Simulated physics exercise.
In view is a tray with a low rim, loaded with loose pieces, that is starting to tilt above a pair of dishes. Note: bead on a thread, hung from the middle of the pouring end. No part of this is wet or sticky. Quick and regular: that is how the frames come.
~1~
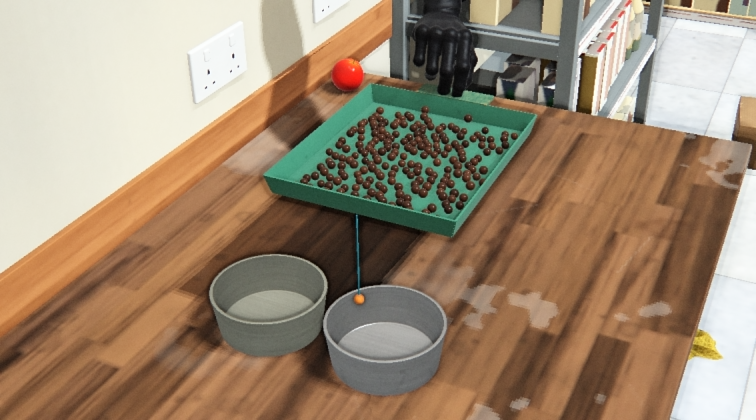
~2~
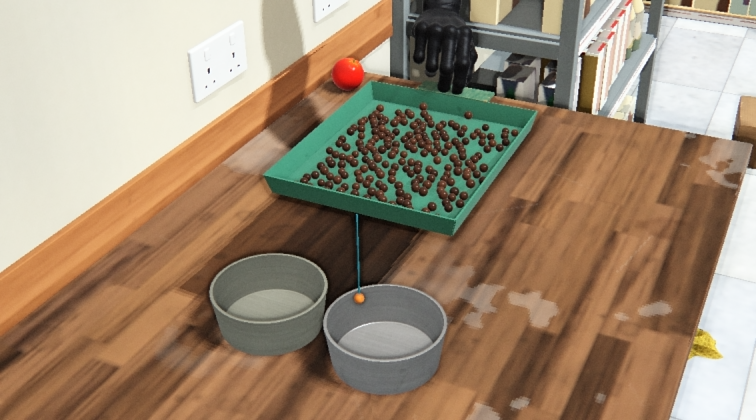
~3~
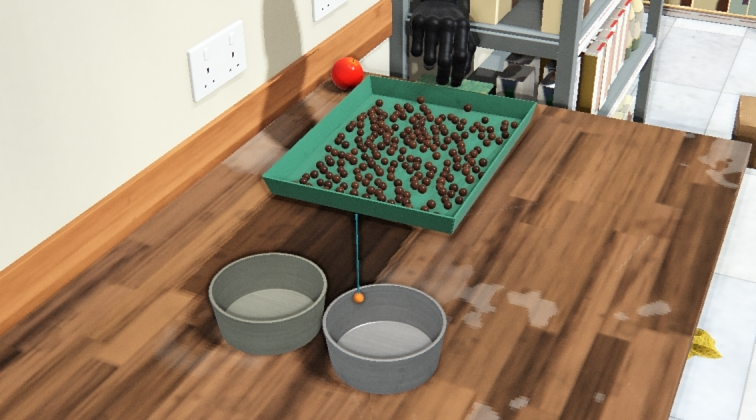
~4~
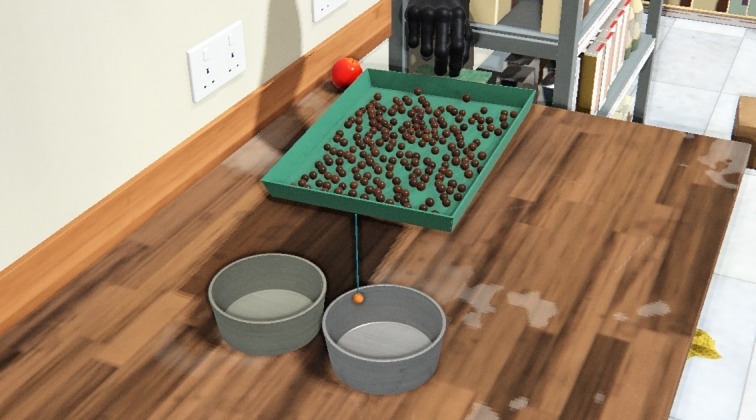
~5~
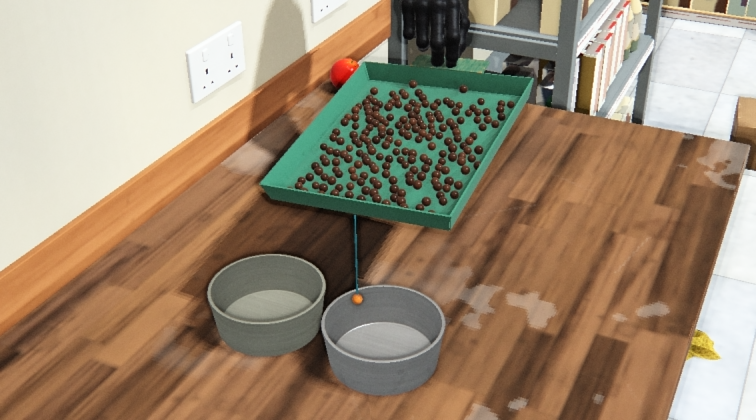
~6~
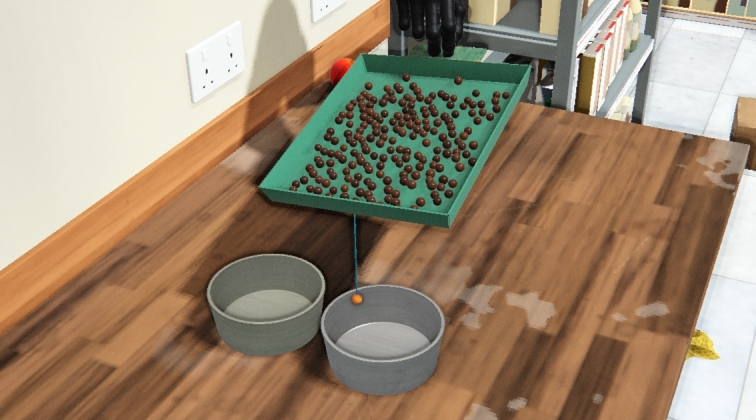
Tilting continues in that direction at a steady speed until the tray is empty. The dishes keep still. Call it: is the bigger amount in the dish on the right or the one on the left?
It is in the one on the left.
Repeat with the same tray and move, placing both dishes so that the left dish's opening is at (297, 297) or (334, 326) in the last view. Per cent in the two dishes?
You'd see around 90 per cent and then around 10 per cent.
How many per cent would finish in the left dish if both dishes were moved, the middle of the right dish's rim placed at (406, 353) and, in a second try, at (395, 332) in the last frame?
About 90 per cent first, then about 100 per cent.
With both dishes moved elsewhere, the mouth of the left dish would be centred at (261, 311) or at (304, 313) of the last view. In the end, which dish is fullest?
Case one: The dish at left. Case two: The dish at left.
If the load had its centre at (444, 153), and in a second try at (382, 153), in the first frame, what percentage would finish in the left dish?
Estimates in order: 90 percent, 90 percent.
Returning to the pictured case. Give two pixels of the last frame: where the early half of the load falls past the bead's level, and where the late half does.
Close to (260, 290), then close to (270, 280).
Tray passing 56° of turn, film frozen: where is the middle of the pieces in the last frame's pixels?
Somewhere about (315, 181).
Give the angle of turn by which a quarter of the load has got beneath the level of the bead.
Close to 80 degrees, I reckon.
Soon after the last picture, tray tipped steeply; nearly all on the tray; a stray few in the left dish; a stray few in the air.
A little later, tray tipped right over; a small part on the tray; about two thirds in the left dish; a small part outside both; a small part in the air.
Later still, tray tipped past a quarter turn; nearly all in the left dish; a small part outside both.
By the end, tray tipped past a quarter turn; none in the right dish; nearly all in the left dish; a small part outside both.
